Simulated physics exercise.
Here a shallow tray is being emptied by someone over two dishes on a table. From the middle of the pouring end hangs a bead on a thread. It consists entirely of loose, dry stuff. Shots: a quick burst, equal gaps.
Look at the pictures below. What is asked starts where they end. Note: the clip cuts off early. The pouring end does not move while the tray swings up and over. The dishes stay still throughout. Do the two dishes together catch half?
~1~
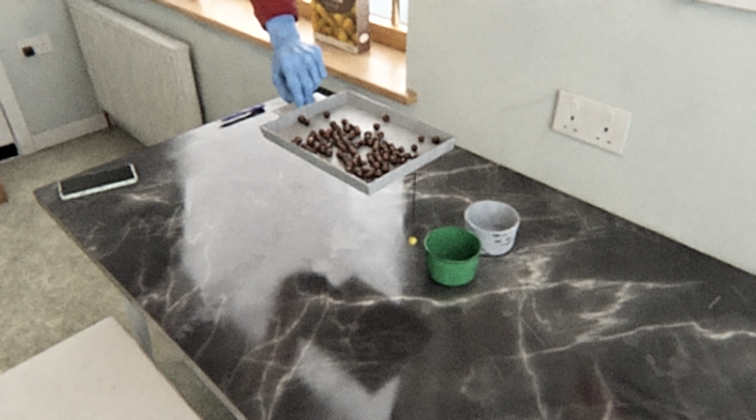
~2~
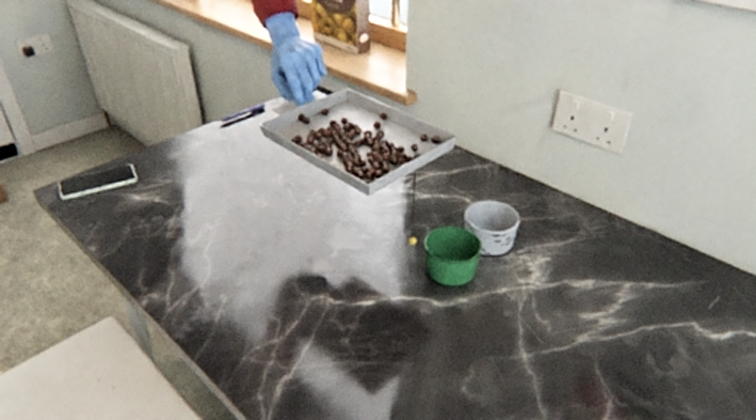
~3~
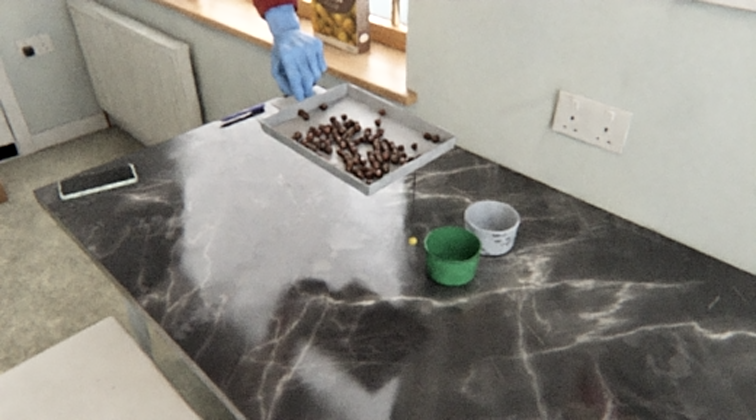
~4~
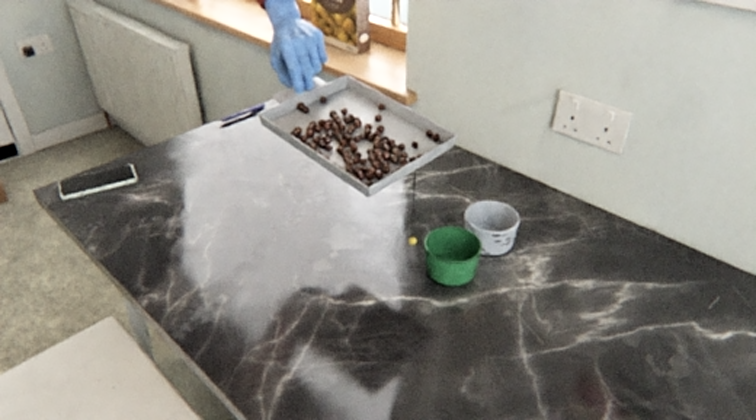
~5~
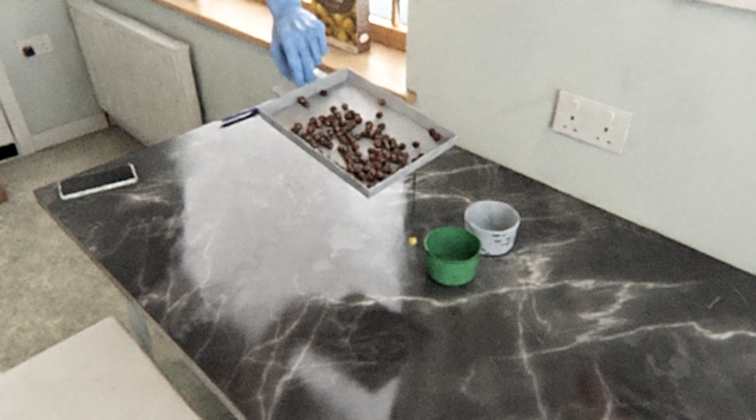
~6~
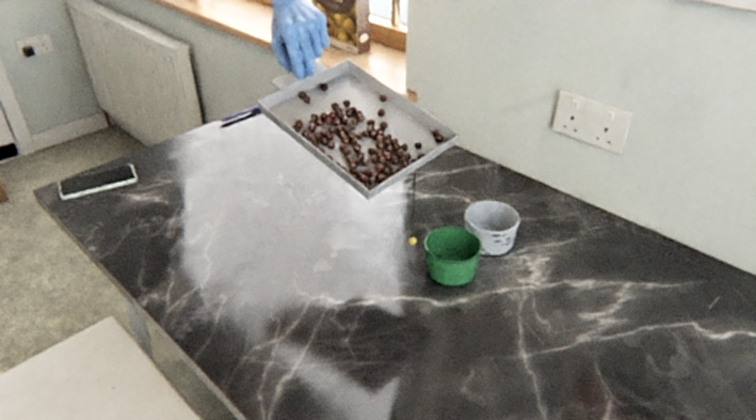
Pretty clear the dishes gather a lesser part of what falls.
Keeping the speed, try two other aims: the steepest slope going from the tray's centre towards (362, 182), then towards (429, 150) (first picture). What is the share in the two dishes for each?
Somewhere close to 0 % the first time, 50 % the second.
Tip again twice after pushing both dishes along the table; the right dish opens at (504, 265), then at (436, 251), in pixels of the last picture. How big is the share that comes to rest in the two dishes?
In order, 0 % and 70 %.
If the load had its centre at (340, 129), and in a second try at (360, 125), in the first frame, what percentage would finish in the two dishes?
First case around 0 %, second case around 0 %.
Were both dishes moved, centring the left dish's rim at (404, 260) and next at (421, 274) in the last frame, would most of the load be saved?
Shy of half, then shy of half.
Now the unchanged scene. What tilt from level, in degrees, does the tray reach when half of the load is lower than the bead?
Angle: Close to 95°.
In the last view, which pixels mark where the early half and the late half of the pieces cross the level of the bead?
For the early half I get (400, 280), and for the late half (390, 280).
Shortly afterwards, tray tipped steeply; the whole lot on the tray.
Next, tray tipped right over; near a third on the tray; near a quarter outside both; near a third in the air.
Some moments later, tray tipped past a quarter turn; the whole lot outside both.
In the end, tray tipped past a quarter turn; none at all in the left dish; none at all in the right dish; the whole lot outside both.
